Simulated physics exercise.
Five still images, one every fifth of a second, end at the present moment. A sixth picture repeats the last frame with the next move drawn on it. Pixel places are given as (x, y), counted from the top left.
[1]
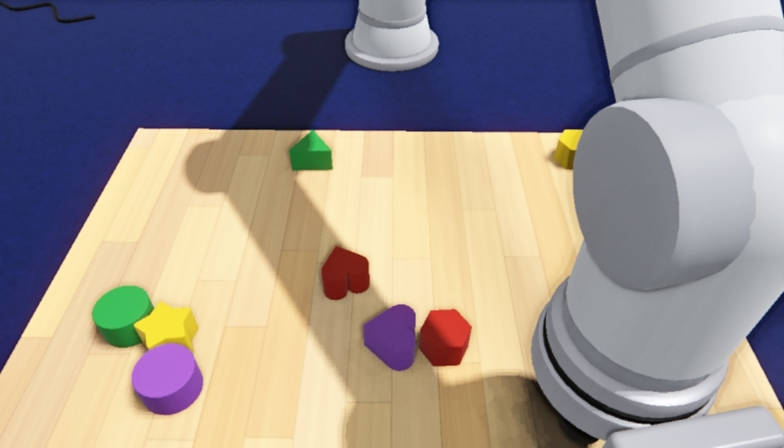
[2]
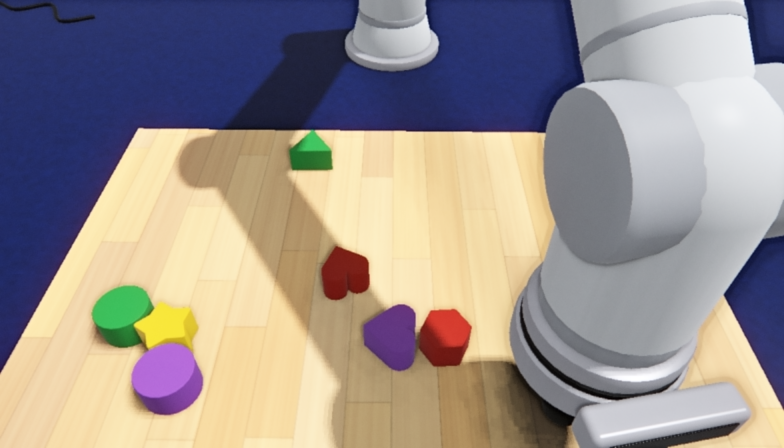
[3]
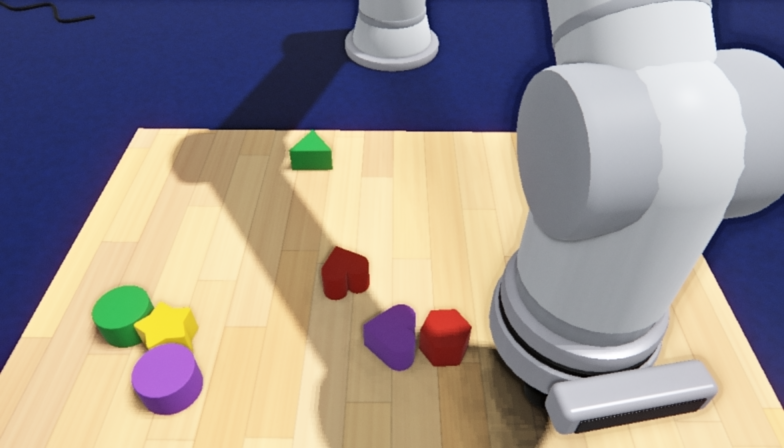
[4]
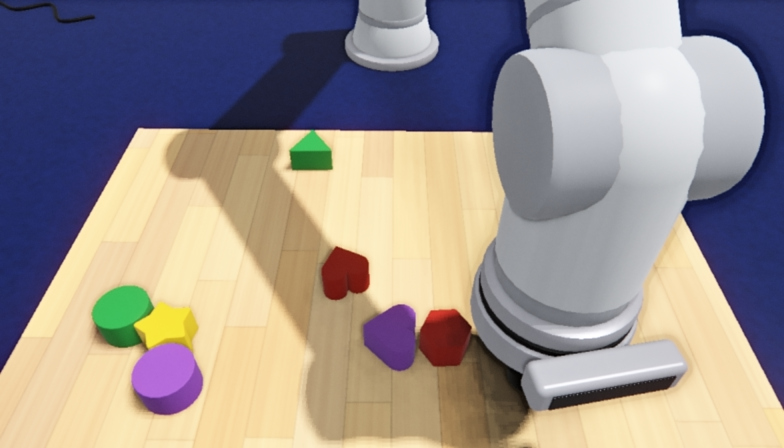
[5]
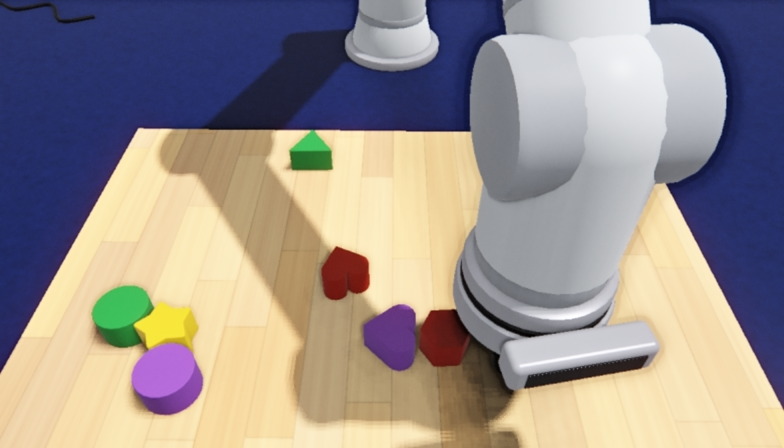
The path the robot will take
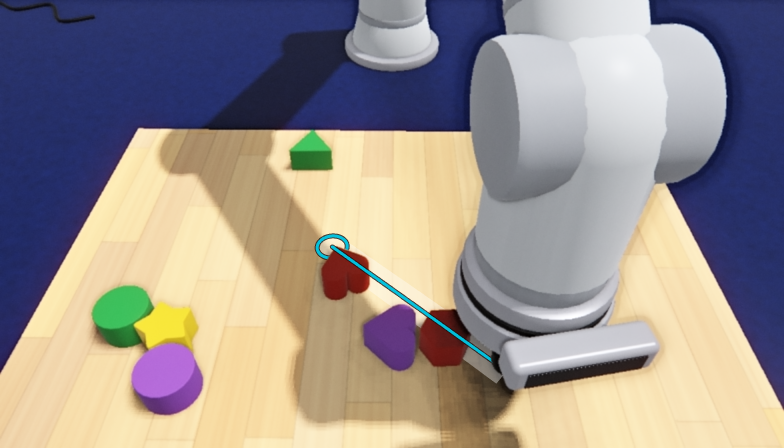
The video shows a white robotic arm moving steadily left and slightly away over a wooden table, its shadow darkening a red hexagonal block, while the scattered red, purple, green and yellow blocks stay still.
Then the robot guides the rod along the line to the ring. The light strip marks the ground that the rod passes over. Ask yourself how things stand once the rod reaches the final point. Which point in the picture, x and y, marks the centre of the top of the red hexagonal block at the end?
The middle of its upper face should be somewhere near (377, 300).
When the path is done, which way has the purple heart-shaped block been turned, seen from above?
Answer: Anticlockwise.
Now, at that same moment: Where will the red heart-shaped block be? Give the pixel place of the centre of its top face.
The centre of its top face lies at (316, 259).
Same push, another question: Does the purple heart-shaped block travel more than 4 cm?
Going by the path, no.
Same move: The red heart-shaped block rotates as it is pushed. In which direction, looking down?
Spins counterclockwise.
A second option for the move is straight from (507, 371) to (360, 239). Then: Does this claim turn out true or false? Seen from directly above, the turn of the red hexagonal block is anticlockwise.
The statement is correct.
Path on the board, from (507, 371) directly to (332, 247).
What follows on the original path. One third of the way, rod (441, 314); purple heart-shaped block (367, 328), turned 30° anticlockwise; red hexagonal block (403, 309), turned 40° anticlockwise.
Two thirds of the way, rod (383, 273); purple heart-shaped block (355, 331), turned 60° anticlockwise; red hexagonal block (377, 300), turned 70° anticlockwise.
At the end, rod (331, 237); red heart-shaped block (316, 259), turned 70° anticlockwise; purple heart-shaped block (355, 331), turned 60° anticlockwise; red hexagonal block (377, 300), turned 70° anticlockwise.
